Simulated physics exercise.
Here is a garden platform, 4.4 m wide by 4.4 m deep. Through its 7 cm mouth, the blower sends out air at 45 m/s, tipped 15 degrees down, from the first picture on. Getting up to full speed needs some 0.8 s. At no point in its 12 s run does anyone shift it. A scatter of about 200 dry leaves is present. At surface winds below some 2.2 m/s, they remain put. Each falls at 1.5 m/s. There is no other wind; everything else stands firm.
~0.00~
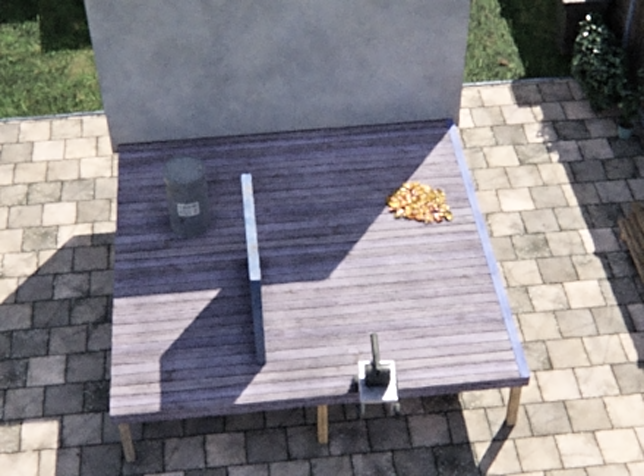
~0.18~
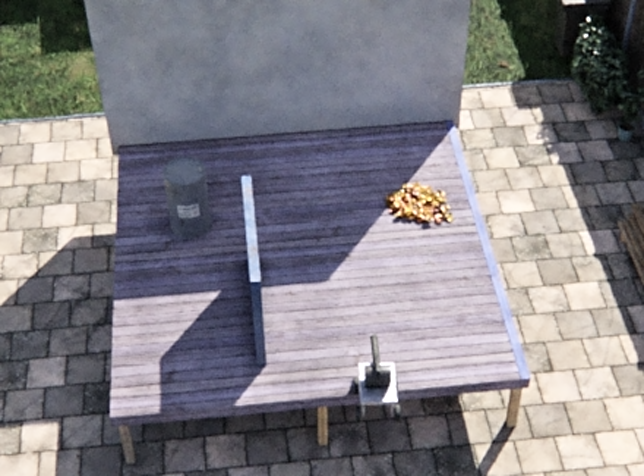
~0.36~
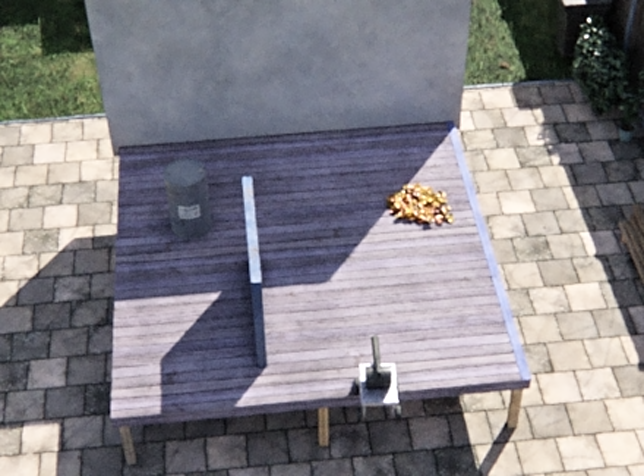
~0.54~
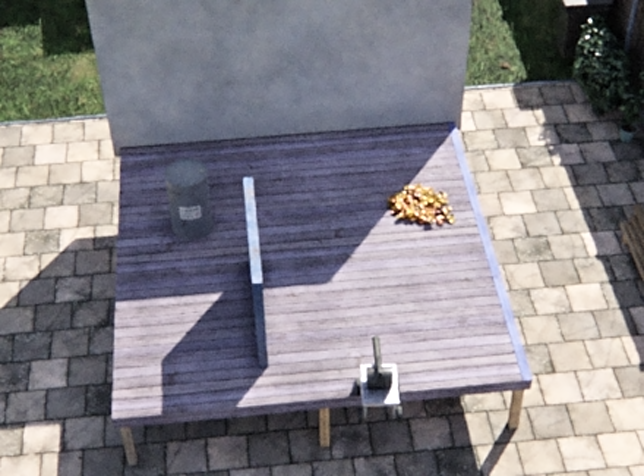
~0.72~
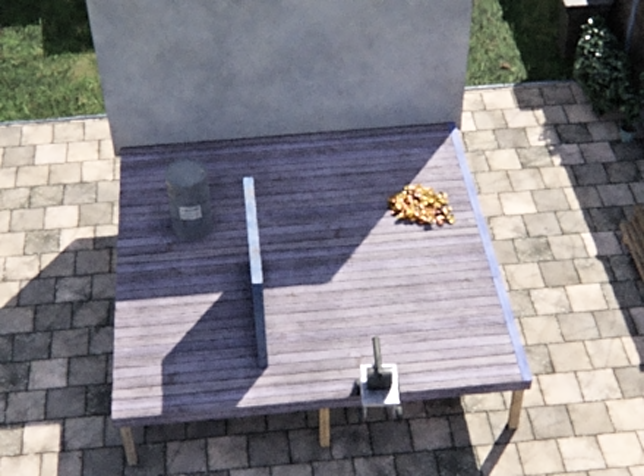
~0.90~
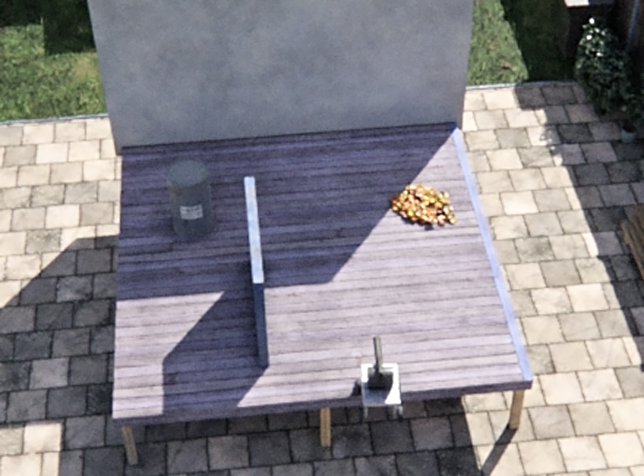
Garden platform beside a plain grey wall, a pile of dry leaves lying almost still near a barrel, screen and small blower.
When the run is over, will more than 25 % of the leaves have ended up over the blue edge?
Yes.
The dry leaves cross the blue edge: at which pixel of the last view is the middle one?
I'd say roughly (461, 138).
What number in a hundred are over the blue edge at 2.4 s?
About 15 per cent.
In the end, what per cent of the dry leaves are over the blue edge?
My estimate is around 90 %.
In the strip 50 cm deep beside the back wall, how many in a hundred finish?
Estimate: Around 10 percent.
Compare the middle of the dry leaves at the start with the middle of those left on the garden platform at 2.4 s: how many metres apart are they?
Roughly 1.4 m.
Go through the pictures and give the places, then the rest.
In the first picture, the middle of the dry leaves is near (421, 203), none has stirred yet and the mouth of the blower is at (374, 336).
In the second picture, the middle of the dry leaves is near (421, 202), none has stirred yet and the blue edge is centred on (487, 234).
In the third picture, the middle of the dry leaves is near (422, 203), none has stirred yet, the top of a screen is at (251, 227) and the top of a barrel is at (185, 172).
In the fourth picture, the middle of the dry leaves is near (423, 203) and none has stirred yet.
In the fifth picture, the middle of the dry leaves is near (423, 203) and none has stirred yet.
In the sixth picture, the middle of the dry leaves is near (424, 203) and about 1 % have left their places.
After 2.4 s, 16 % are over the blue edge; the middle of those still in play is near (445, 137); 2 % have settled or left.
After 3.8 s, 63 % are over the blue edge; the middle of those still in play is near (441, 121); 58 % have settled or left.
After 6.6 s, 82 % are over the blue edge; the middle of those still in play is near (434, 122); 85 % have settled or left.
After 12.0 s, at the end, 90 % are over the blue edge.
